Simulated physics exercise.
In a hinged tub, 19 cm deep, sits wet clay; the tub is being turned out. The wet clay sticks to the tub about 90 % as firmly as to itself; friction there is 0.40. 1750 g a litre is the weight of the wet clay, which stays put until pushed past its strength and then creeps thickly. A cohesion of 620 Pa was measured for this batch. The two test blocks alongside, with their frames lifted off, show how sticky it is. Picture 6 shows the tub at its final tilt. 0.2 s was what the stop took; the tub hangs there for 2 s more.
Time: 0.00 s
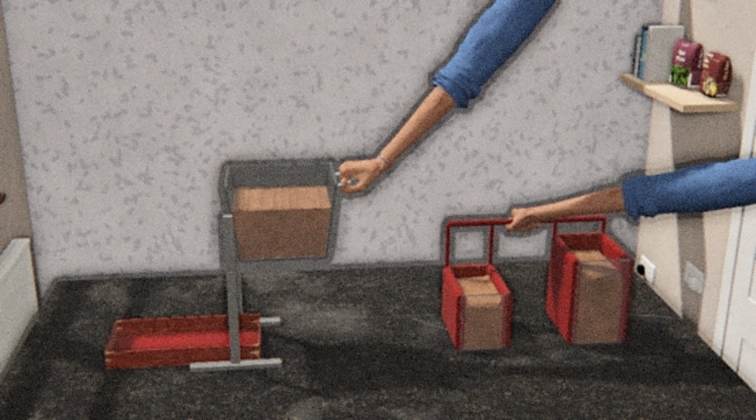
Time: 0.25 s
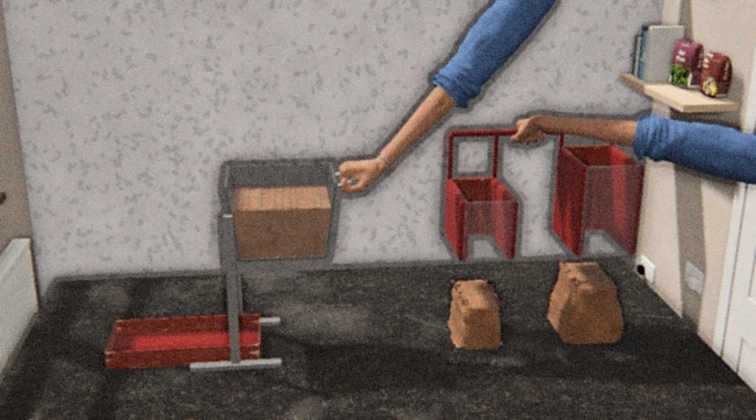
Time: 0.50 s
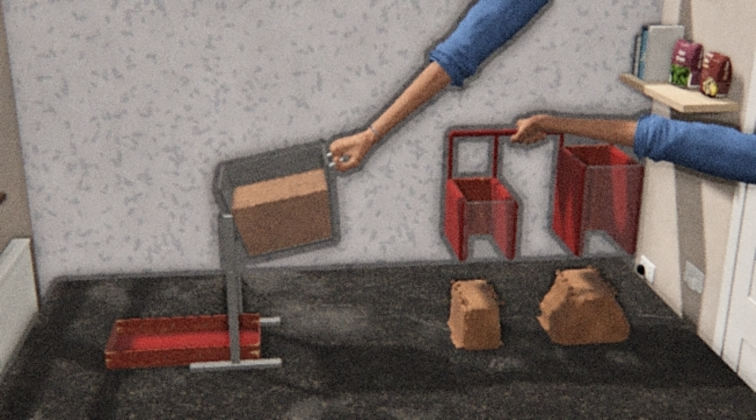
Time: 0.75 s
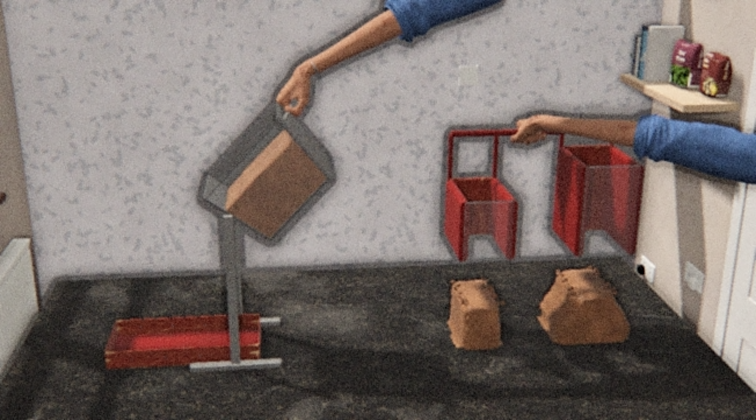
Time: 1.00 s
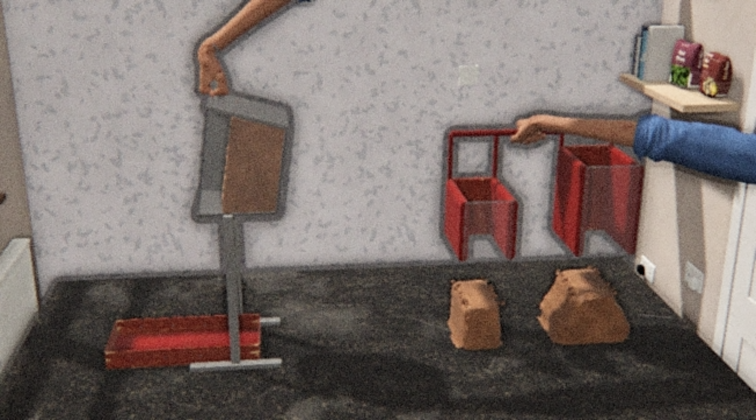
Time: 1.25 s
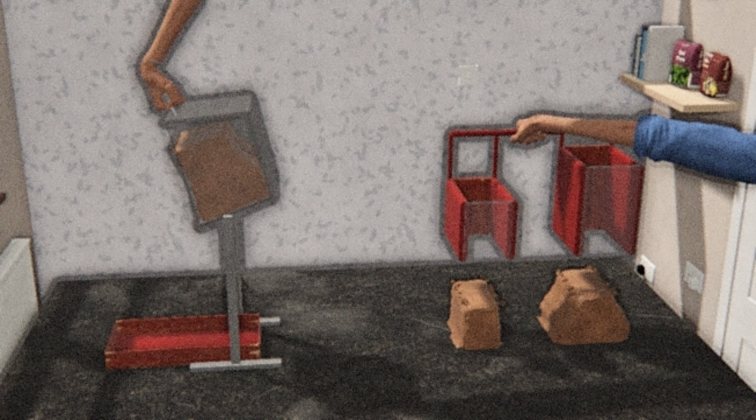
Hands lifting red moulds off two clay blocks, the larger block slumping, then tilting a grey tub of clay leftward past upright.
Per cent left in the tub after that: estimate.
Roughly 35 percent.
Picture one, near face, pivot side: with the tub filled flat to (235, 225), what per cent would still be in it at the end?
Then roughly 45 %.
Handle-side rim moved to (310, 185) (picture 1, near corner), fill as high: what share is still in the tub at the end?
Then near 40 % stays in the tub.
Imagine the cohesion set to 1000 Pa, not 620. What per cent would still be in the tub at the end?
20 %.
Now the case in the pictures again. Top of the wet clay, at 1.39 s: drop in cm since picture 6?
Around 10 cm below its level in the last picture.
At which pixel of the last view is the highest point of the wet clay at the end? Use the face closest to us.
Near (261, 178).
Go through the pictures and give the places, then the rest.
In the first picture, handle-side rim at (334, 185), tilt 0 degrees; crest of the wet clay at (243, 210); block heights 14 cm, 21 cm (left to right).
In the second picture, handle-side rim at (334, 185), tilt 0 degrees; crest of the wet clay at (243, 210); block heights 14 cm, 18 cm (left to right).
In the third picture, handle-side rim at (326, 165), tilt 11 degrees; crest of the wet clay at (321, 190); block heights 14 cm, 15 cm (left to right).
In the fourth picture, handle-side rim at (277, 120), tilt 46 degrees; crest of the wet clay at (292, 142); block heights 14 cm, 15 cm (left to right).
In the fifth picture, handle-side rim at (206, 110), tilt 82 degrees; crest of the wet clay at (237, 119); block heights 14 cm, 15 cm (left to right).
In the sixth picture, handle-side rim at (166, 125), tilt 103 degrees; crest of the wet clay at (219, 136); block heights 14 cm, 15 cm (left to right).
After 1.39 s, the tub is at 103 degrees and holds 56 %.
After 1.56 s, the tub is at 103 degrees and holds 36 %.
After 1.73 s, the tub is at 103 degrees and holds 35 %.
After 1.90 s, the tub is at 103 degrees and holds 35 %.
After 3.25 s, the tub is at 103 degrees and holds 35 %.
